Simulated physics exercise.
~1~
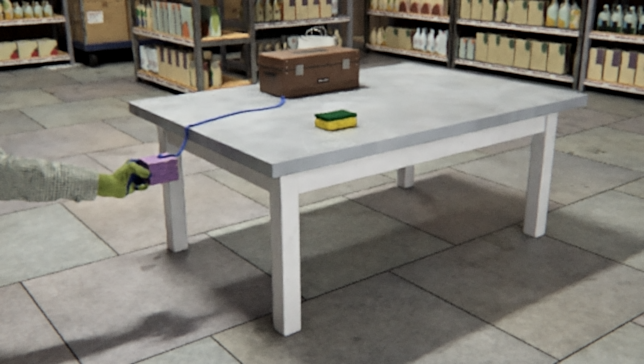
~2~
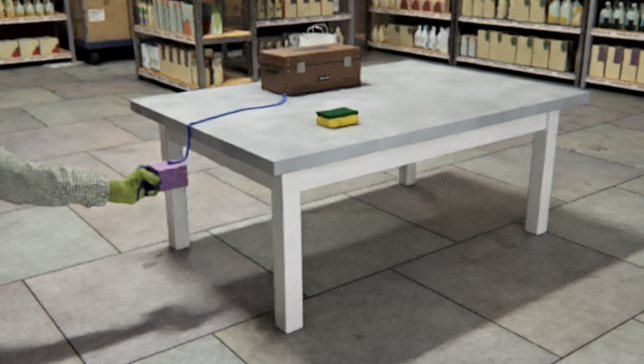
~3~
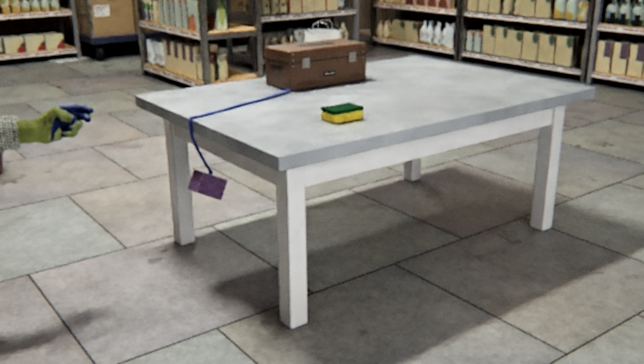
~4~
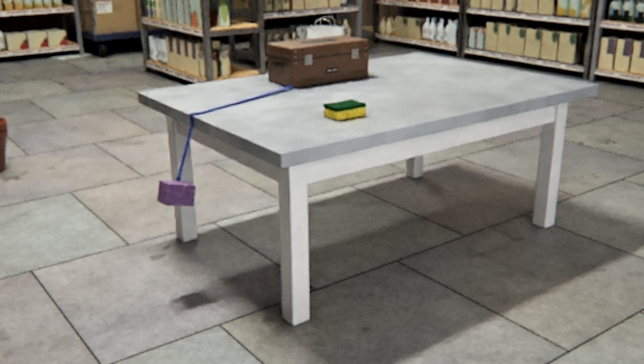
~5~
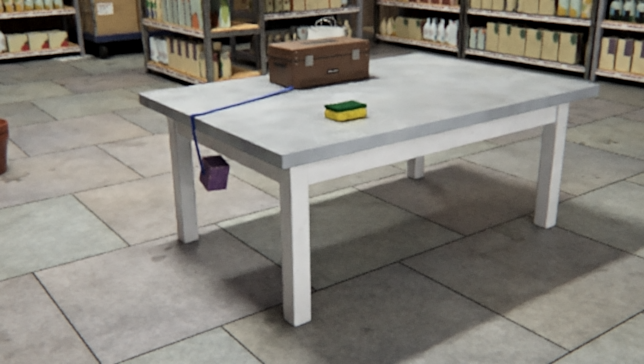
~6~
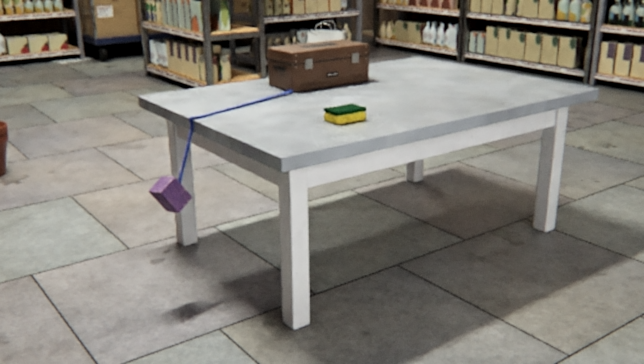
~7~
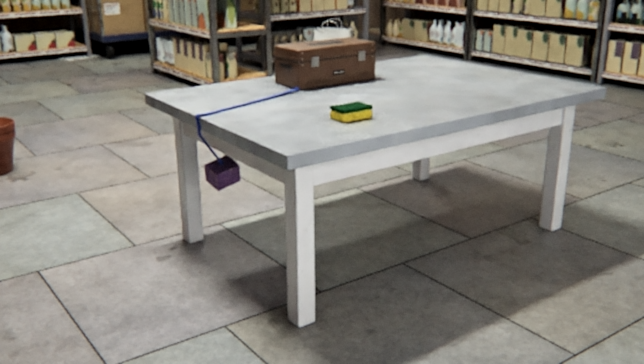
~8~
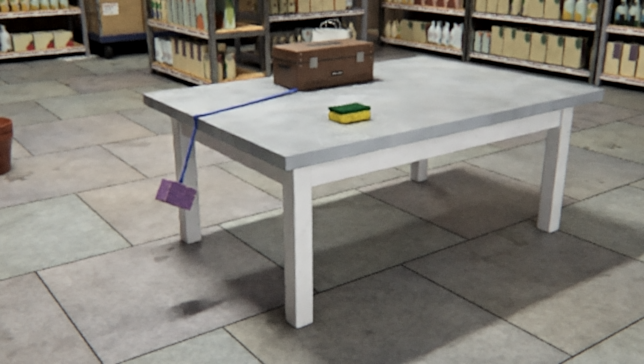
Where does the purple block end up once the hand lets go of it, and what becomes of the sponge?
The purple block ends up hanging from the ribbon over the table's left edge, swinging clear of the floor. The sponge stays where it is on top of the table.
In a storeroom with stone paving and shelves of boxes and bottles, a gloved hand holds a purple block beside the left end of a pale table. A blue ribbon runs from the block over the table's edge towards a brown toolbox, with a yellow and green sponge nearby. The hand shifts slightly right, then lets go and draws back to the left. The block drops a little and swings below the edge, left and right, turning as it goes. At the end it still hangs clear of the floor, while the toolbox and sponge remain in place.
